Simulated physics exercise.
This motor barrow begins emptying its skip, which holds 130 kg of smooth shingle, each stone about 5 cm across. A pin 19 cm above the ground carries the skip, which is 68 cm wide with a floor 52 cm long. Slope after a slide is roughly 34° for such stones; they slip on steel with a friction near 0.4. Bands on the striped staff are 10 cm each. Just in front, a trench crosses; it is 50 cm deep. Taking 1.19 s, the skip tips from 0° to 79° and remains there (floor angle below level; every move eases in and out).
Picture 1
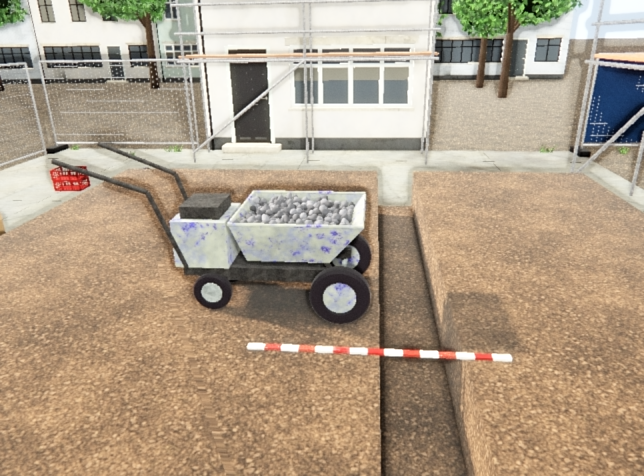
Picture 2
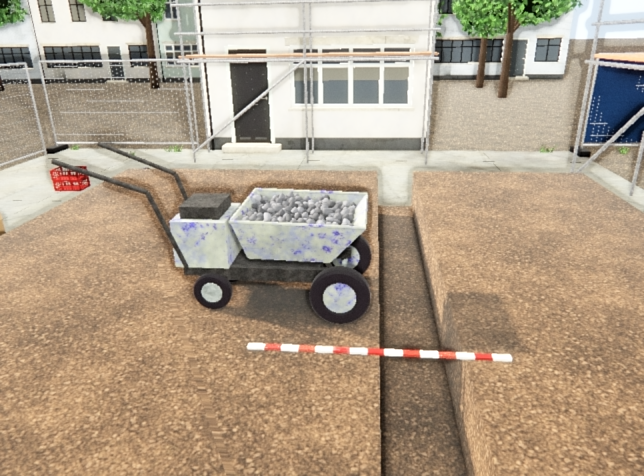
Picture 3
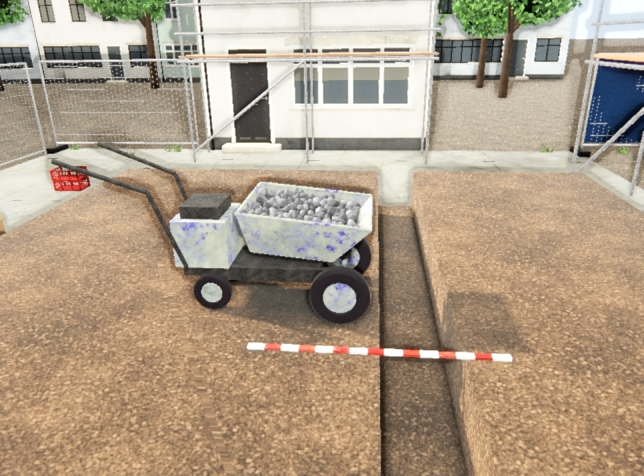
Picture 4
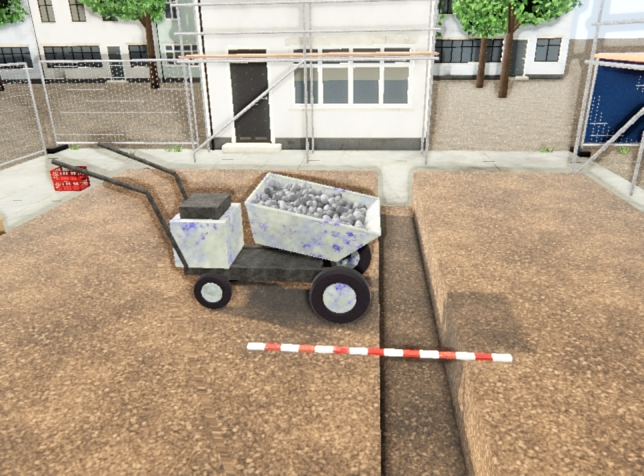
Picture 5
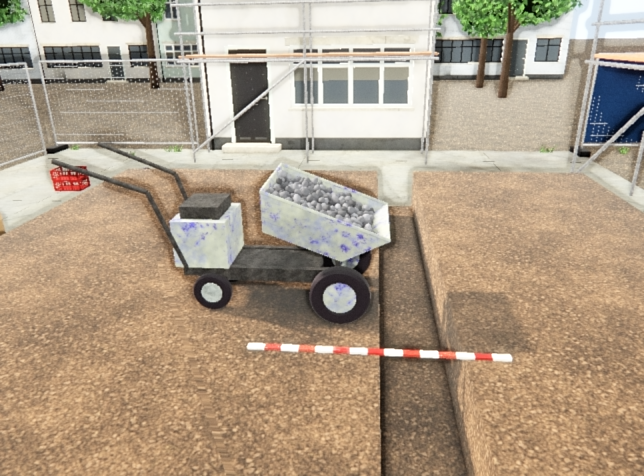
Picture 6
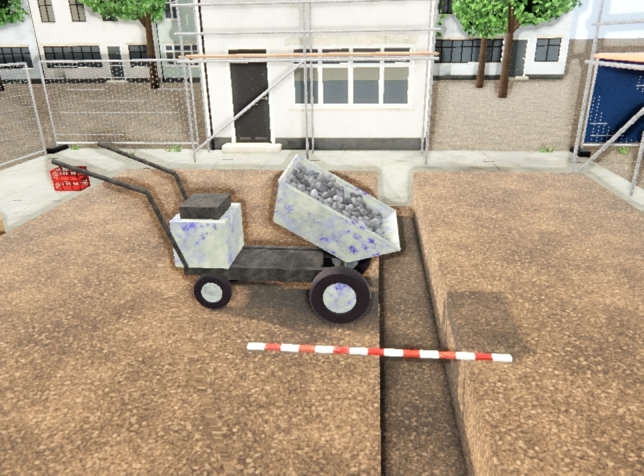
A fenced building plot of brown earth, with a white house, scaffolding and trees behind, is seen from slightly above by a still camera. A pale, purple-flecked motor barrow with dark handles and wheels stands left of a narrow trench, its skip full of grey stones, near a red-and-white staff. The skip starts level, then tilts steadily down to the right, its left end rising, while the barrow stays put.
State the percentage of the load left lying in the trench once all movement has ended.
The share left there is about 63 per cent.
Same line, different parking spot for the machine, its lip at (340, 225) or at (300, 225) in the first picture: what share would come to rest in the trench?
From the first spot near 95, from the second near 95 per cent.
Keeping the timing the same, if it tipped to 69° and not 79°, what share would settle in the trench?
About 60%.
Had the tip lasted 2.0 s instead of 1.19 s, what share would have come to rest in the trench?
Something close to 70 per cent.
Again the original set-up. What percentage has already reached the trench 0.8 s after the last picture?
I'd put it near 45 per cent.
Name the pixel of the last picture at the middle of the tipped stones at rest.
I'd point to around (436, 352).
Then, 0.4 s after the last picture the floor is at 66°, 98 % in the skip, 2 % in the trench; the foremost stones are at (432, 271).
Then, 0.8 s after the last picture the floor is at 79°, 25 % in the skip, 44 % in the trench, 31 % past the trench; the foremost stones are at (522, 299).
Then, 1.1 s after the last picture the floor is at 79°, 2 % in the skip, 61 % in the trench, 37 % past the trench; the foremost stones are at (586, 287).
Then, 3.1 s after the last picture the floor is at 79°, 0 % in the skip, 63 % in the trench, 37 % past the trench; the foremost stones are past the picture's edge.
